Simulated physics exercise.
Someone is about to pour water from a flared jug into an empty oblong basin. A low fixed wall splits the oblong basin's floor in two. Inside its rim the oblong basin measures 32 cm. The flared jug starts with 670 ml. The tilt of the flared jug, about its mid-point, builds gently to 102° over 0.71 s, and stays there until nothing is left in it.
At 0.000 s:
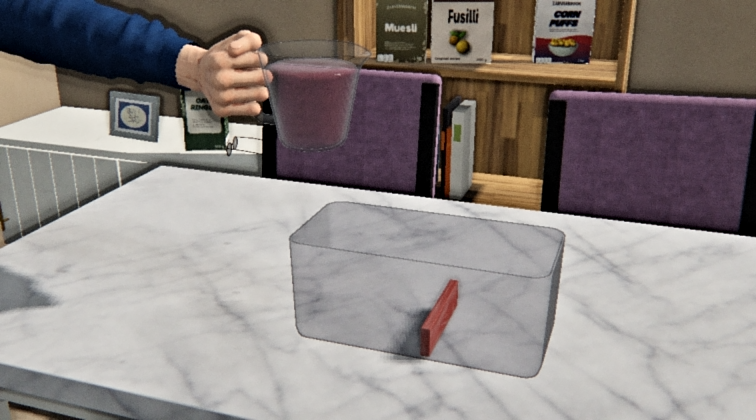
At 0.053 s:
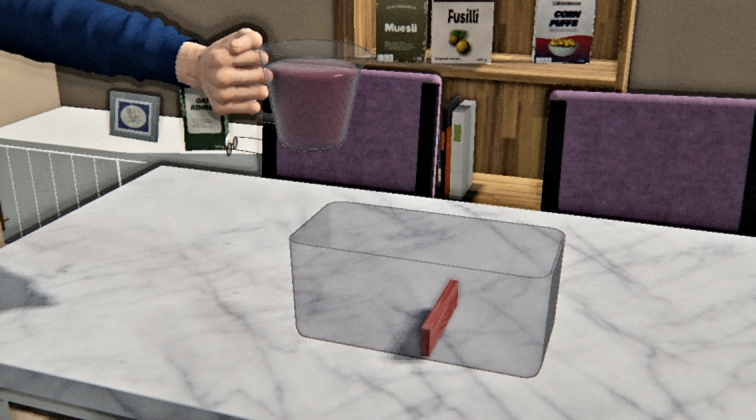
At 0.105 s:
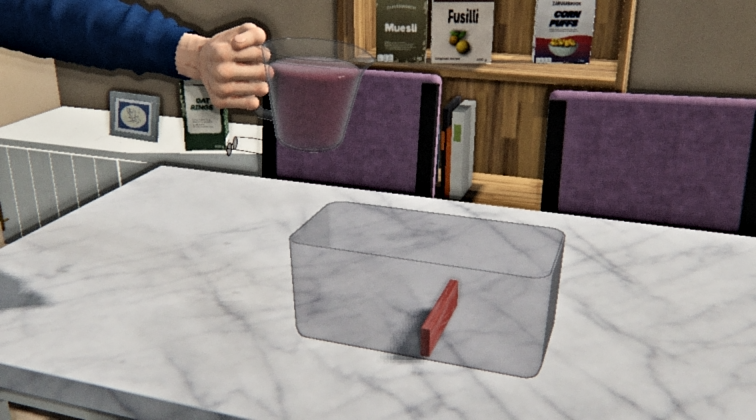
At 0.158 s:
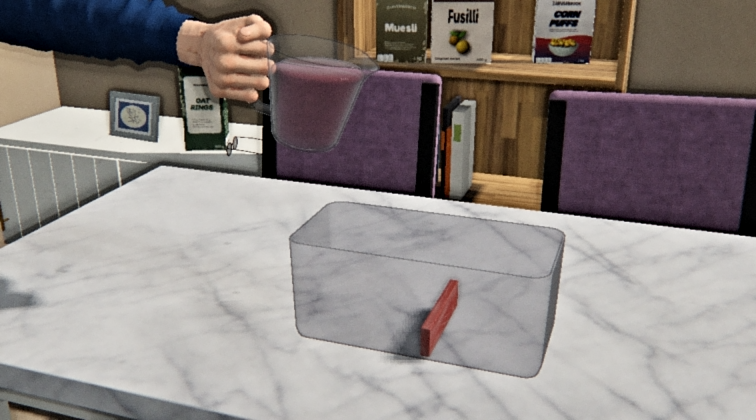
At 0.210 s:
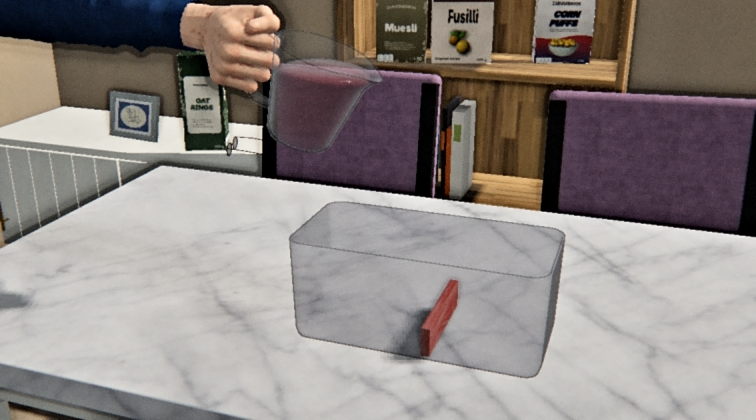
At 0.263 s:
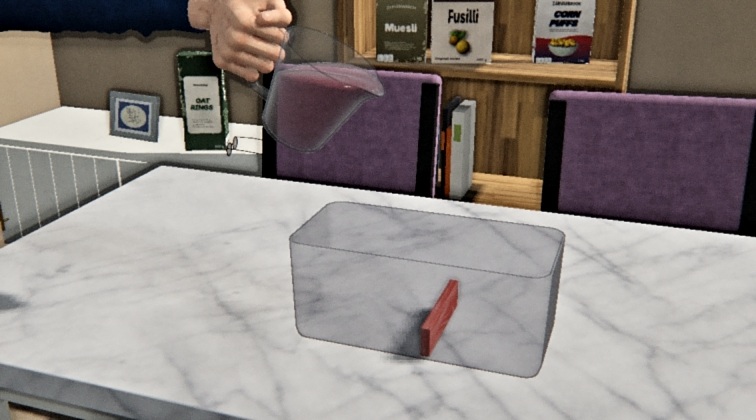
In a dining room with a white marble table, seen from slightly above by a still camera, purple chairs and a wooden shelf of food packages stand behind. A clear, empty oblong basin with a small red wall inside sits on the table, while a hand in a blue sleeve holds a clear jug of dark pink liquid above, to its left. The hand gradually tilts the jug rightward, and the liquid shifts toward its pouring edge.
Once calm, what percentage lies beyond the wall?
About 17 per cent.
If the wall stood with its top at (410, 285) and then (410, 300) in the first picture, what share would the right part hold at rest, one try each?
In turn about 70 and 75 per cent.
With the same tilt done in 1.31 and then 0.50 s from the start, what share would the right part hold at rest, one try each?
In turn about 30 and 15 per cent.
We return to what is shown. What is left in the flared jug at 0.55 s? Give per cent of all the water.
Near 50 in a hundred.
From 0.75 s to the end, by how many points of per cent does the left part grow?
Near 14 in a hundred.
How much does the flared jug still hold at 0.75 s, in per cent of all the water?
About 8 per cent.
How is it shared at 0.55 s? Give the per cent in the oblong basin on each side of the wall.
Left about 14, right about 5.
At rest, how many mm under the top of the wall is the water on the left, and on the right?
Some 16 mm on the left and 32 mm on the right.
Then, 0.55 s in, the tilt is 89° and 50 per cent is still to pour, 13 is left of the wall and 5 right of it.
Then, 0.75 s in, the tilt is 102° and 8 per cent is still to pour, 64 is left of the wall and 13 right of it.
Then, 0.97 s in, the tilt is 102° and 0 per cent is still to pour, 79 is left of the wall and 15 right of it.
Then, 1.21 s in, the tilt is 102° and 0 per cent is still to pour, 79 is left of the wall and 17 right of it.
Finally, 79 per cent lies left of the wall, 17 right of it and 4 outside.
